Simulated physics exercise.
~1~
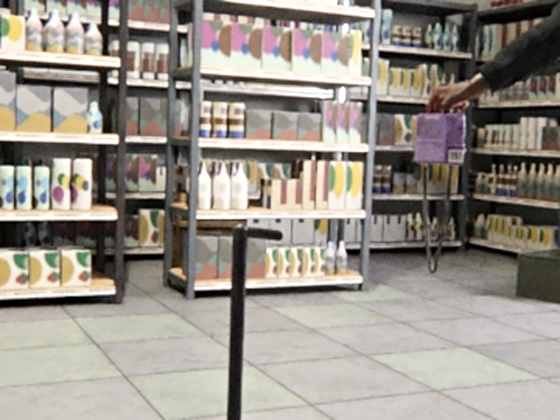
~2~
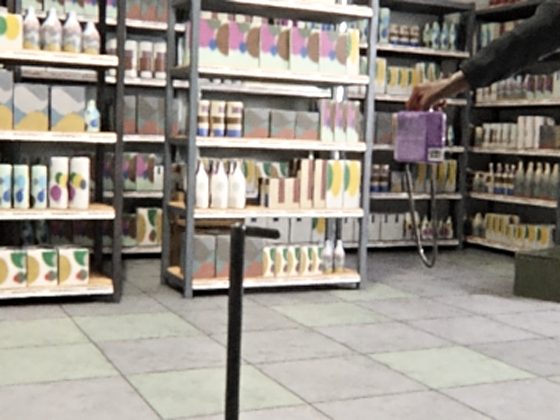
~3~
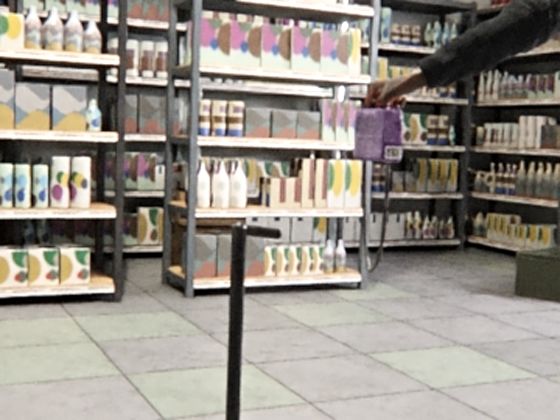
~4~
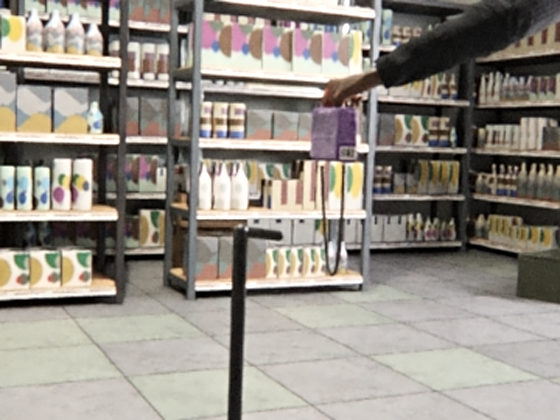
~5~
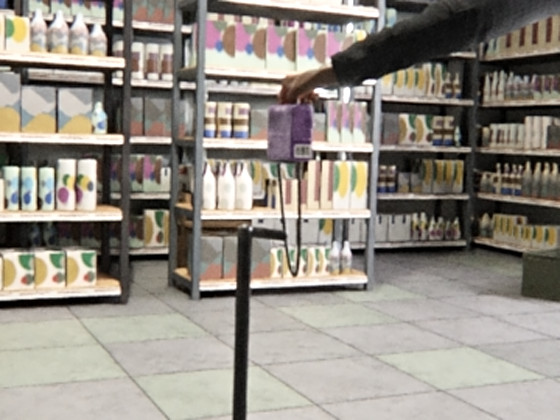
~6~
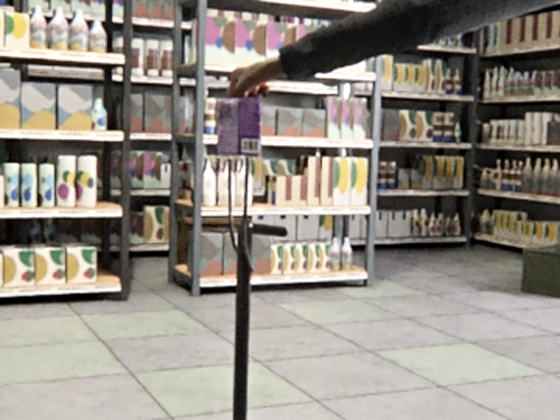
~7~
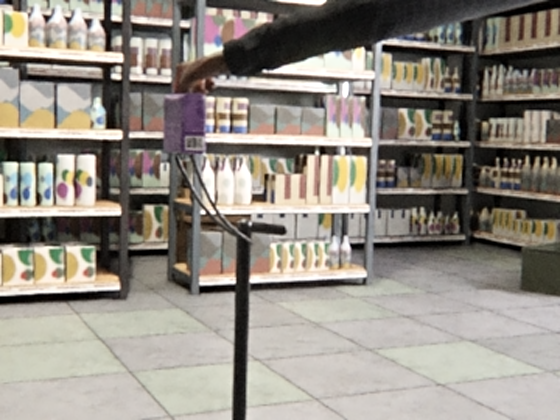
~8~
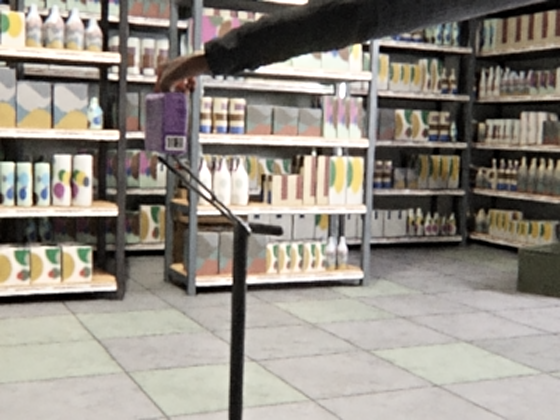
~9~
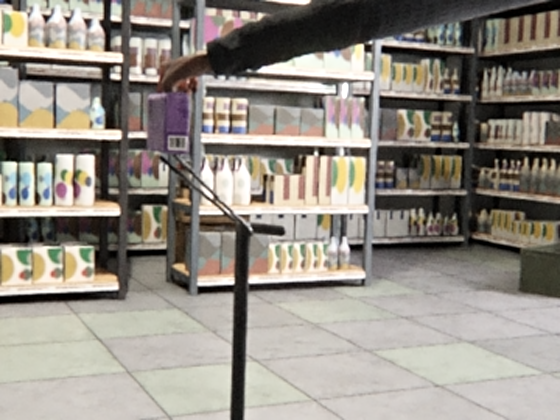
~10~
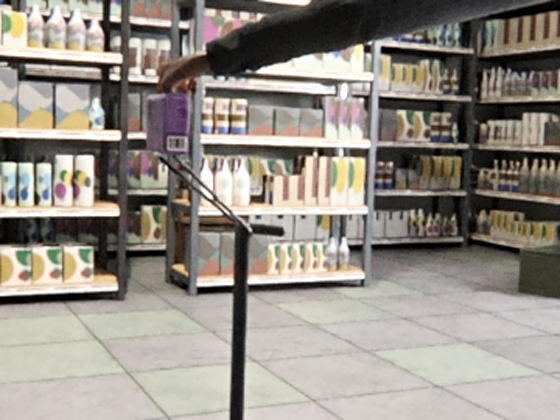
A small purple pouch hangs from a hand reaching in from the right, a loop of dark lead dangling beneath it, in a shop aisle seen from across a floor of grey and pale green tiles. Shelves of colourful boxes and bottles stand behind, and a black post with a hook at its top rises in the foreground. The hand carries the pouch steadily left, upright, toward and over the post. As the pouch passes, the low loop catches on the hook and pulls into a slant. The hand stops, with the pouch held left of the post and the lead taut.
